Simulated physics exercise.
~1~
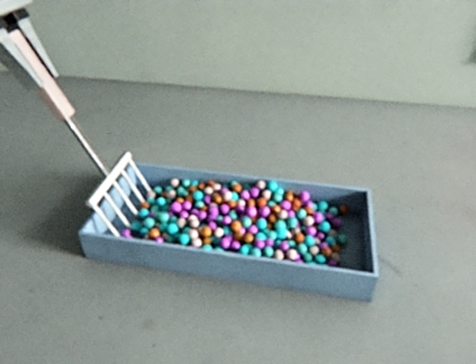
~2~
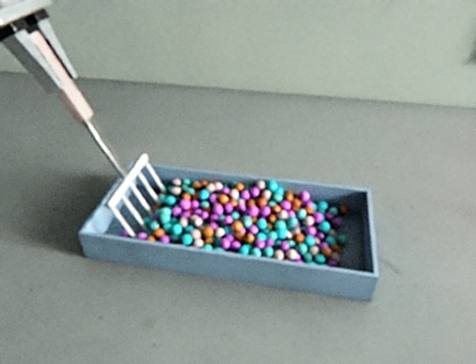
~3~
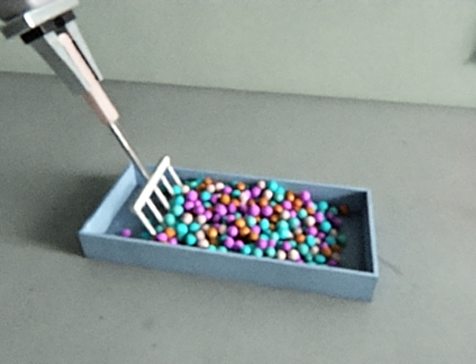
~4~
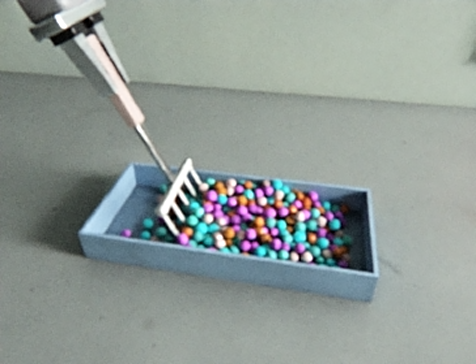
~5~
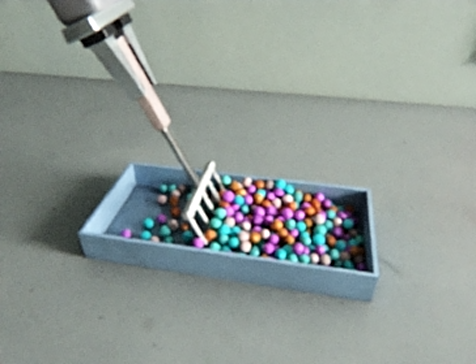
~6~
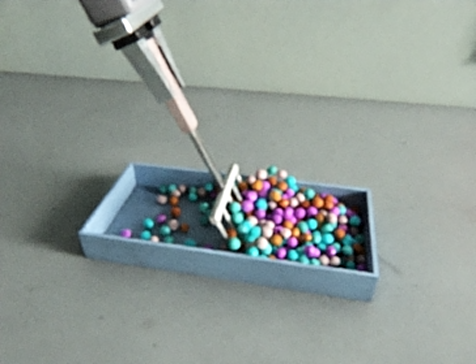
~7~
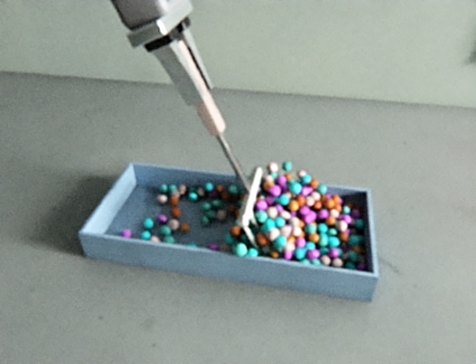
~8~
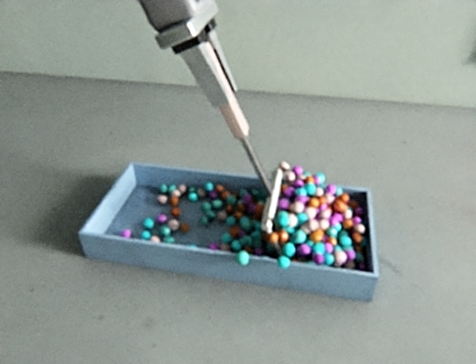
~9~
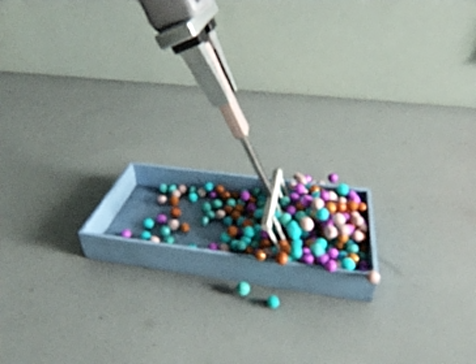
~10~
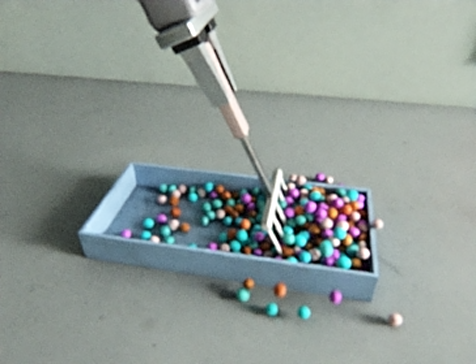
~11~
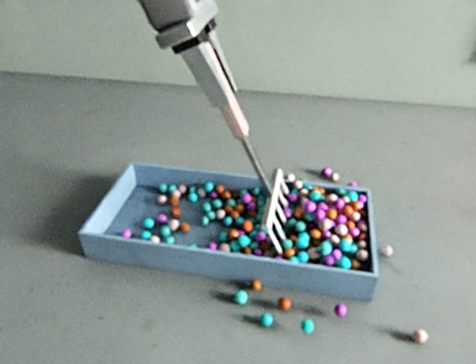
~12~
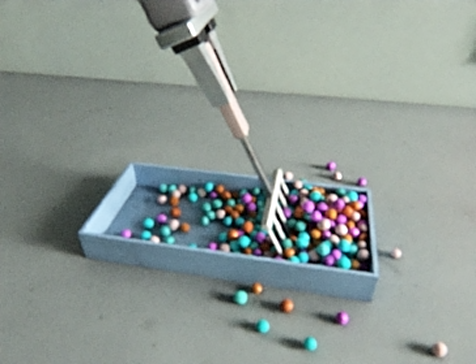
A robotic arm dragged a white, fork-like rake rightward through a blue-gray tray of colorful little balls, heaping them toward the right end until some spilled over the sides, then it stopped, leaving a few scattered on the gray surface.
